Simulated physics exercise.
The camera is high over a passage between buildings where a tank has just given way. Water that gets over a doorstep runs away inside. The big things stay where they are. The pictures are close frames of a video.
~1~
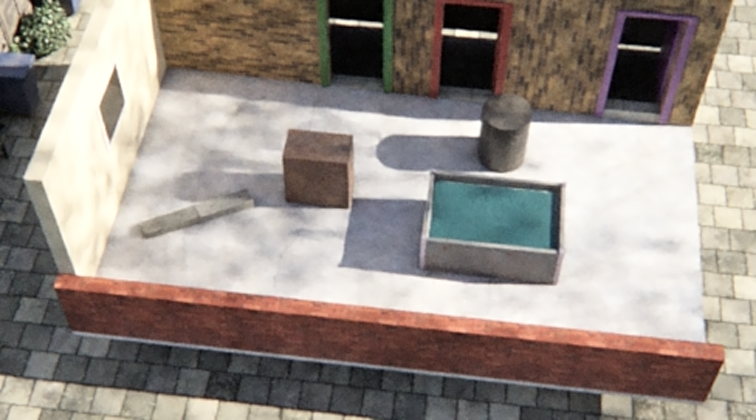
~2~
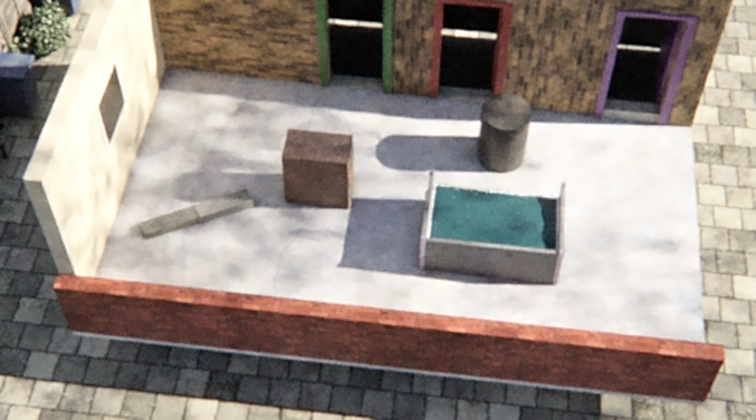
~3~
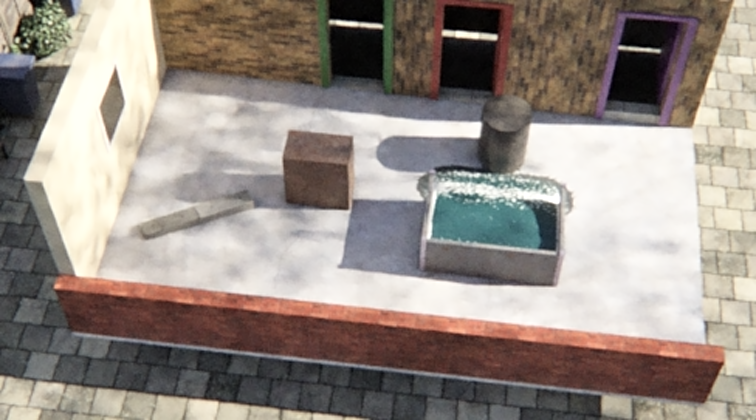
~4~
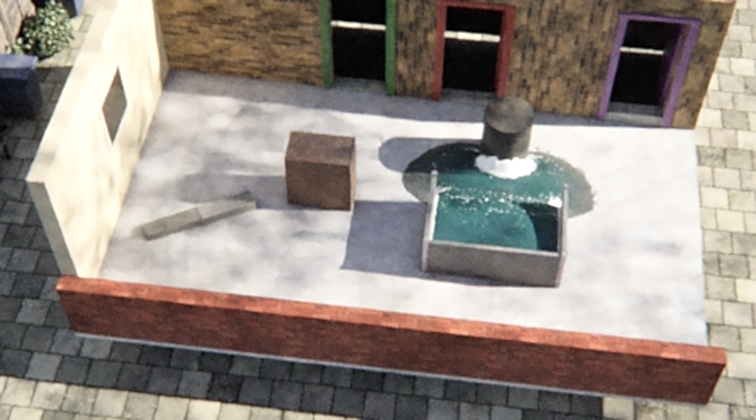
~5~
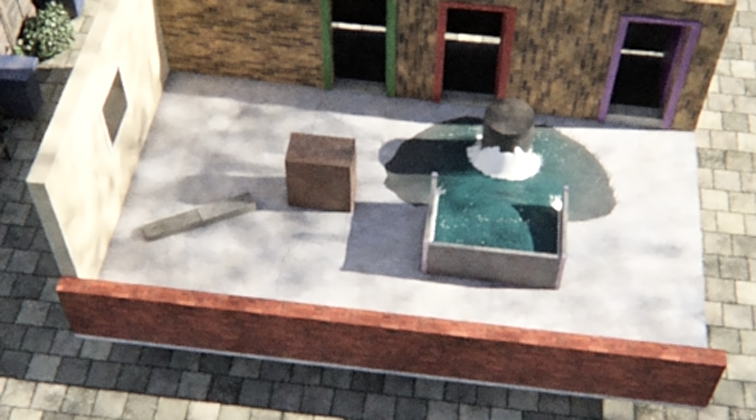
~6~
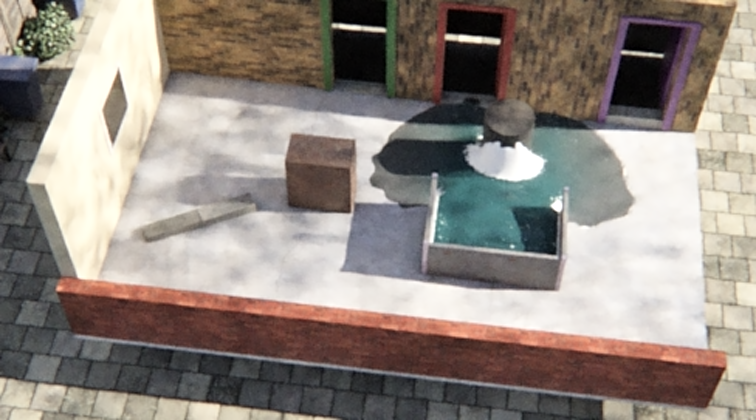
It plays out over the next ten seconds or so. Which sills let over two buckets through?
In the end: The red door floods; the green door floods; the purple door holds within the limit.
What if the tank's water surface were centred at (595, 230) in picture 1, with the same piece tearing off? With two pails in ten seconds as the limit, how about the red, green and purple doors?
Then: Red holds; green lets less in; purple is over.
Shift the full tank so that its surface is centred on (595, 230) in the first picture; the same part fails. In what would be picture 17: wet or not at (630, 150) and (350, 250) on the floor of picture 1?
As listed: Flooded, no water.
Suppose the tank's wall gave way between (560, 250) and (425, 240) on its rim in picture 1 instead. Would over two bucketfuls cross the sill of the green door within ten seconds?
In short: Green door stays under.
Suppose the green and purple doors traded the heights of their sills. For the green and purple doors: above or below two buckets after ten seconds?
In short: Green takes less; purple passes that mark.
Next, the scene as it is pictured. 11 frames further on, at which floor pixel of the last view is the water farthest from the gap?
I would point to (245, 84).
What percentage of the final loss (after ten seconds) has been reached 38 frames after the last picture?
About 75 per cent.
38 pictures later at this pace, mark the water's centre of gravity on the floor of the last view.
At about (418, 168).
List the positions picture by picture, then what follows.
Still water in the open tank at (495, 214), in the first picture.
The front is at a hidden place, out from the gap on the open tank's far side, in the second picture.
Water pours out on the open tank's far side and has run to (565, 193), in the third picture.
Water pours out on the open tank's far side and has run to (580, 178), in the fourth picture.
The front is at (570, 141), out from the gap on the open tank's far side, in the fifth picture.
The front is at (570, 120), out from the gap on the open tank's far side, in the sixth picture.
A moment on, water covers 25 % of the floor; the red door over two buckets in, the green door wet at the sill, nothing in, the purple door wet at the sill, nothing in.
Next, water covers 35 % of the floor; the red door far over two buckets in, the green door under two buckets in, the purple door under two buckets in.
Then, water covers 40 % of the floor; the red door far over two buckets in, the green door over two buckets in, the purple door under two buckets in.
Later, water covers 50 % of the floor; the red door far over two buckets in, the green door over two buckets in, the purple door under two buckets in.
In the end, water covers 40 % of the floor; the red door far over two buckets in, the green door over two buckets in, the purple door under two buckets in.
